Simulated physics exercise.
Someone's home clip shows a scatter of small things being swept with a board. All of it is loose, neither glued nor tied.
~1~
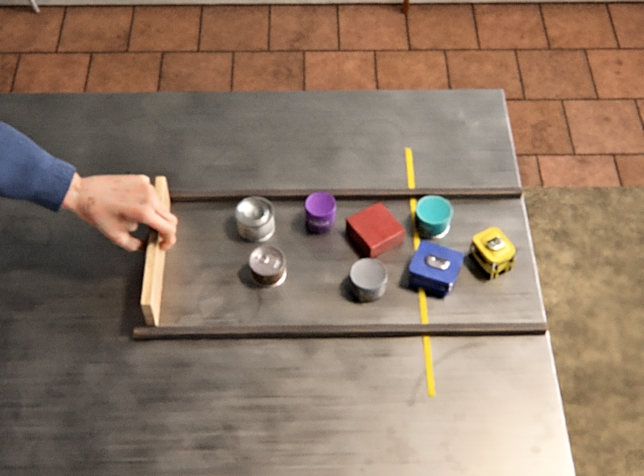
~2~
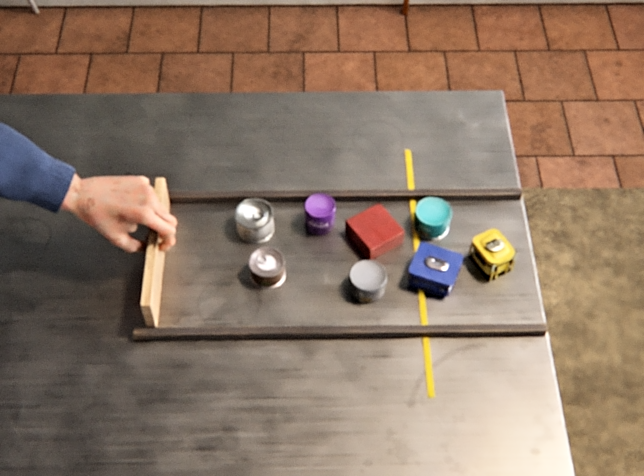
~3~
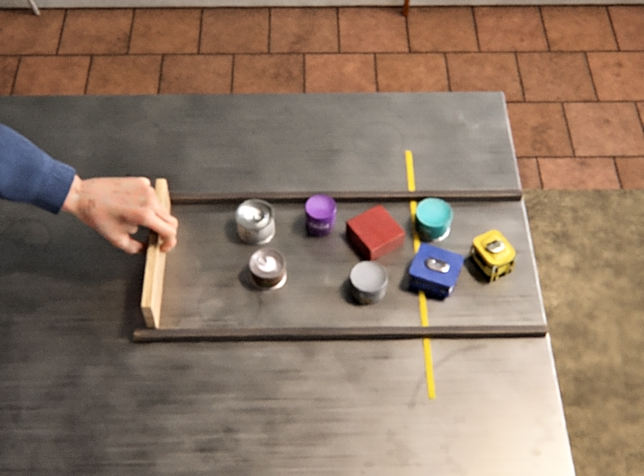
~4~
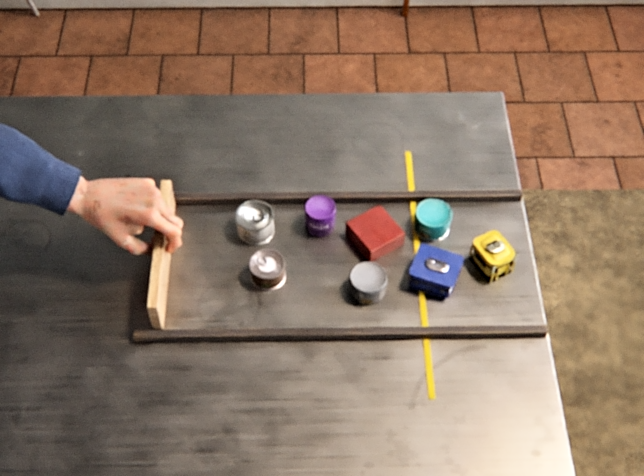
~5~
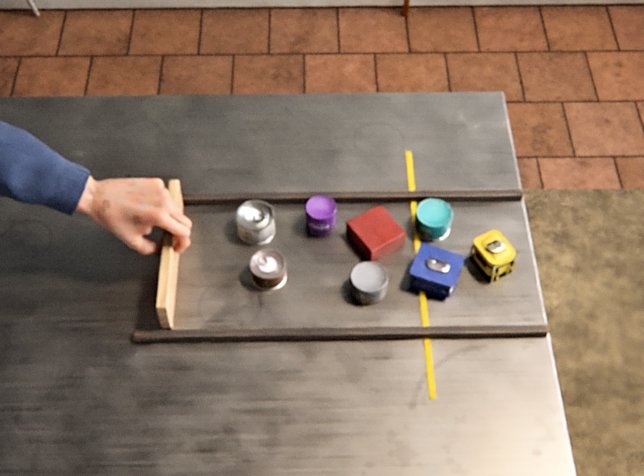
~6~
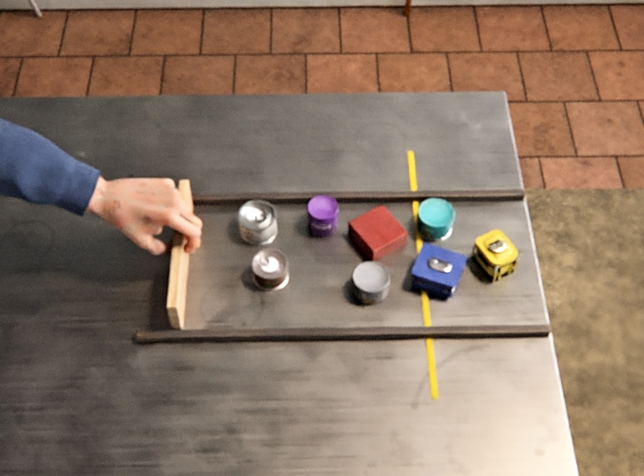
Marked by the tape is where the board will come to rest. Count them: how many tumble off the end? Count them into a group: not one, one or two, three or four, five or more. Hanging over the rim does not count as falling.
Well, nothing drops off the table this time.
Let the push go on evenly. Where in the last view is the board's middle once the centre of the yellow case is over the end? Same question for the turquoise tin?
Near (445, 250) and (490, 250).
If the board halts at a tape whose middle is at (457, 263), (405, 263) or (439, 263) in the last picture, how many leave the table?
Result per try: 1; 0; 0.
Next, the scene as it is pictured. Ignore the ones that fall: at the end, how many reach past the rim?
You'd get 0.
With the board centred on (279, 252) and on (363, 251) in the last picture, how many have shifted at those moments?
So 3, and at the other place 7.
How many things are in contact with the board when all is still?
Well, it touches 3.
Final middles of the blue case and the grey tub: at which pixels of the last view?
Result: One at about (483, 290), the other at about (444, 294).
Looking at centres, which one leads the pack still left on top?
Answer: The yellow case.
Early on, none off yet; yellow case at rest near (495, 255); turquoise tin at rest near (435, 220); blue case at rest near (438, 272).
A while later, none off yet; yellow case at rest near (495, 255); turquoise tin travelled about its own width near (469, 217); blue case travelled a little near (453, 285).
Finally, the number that fall off is zero.
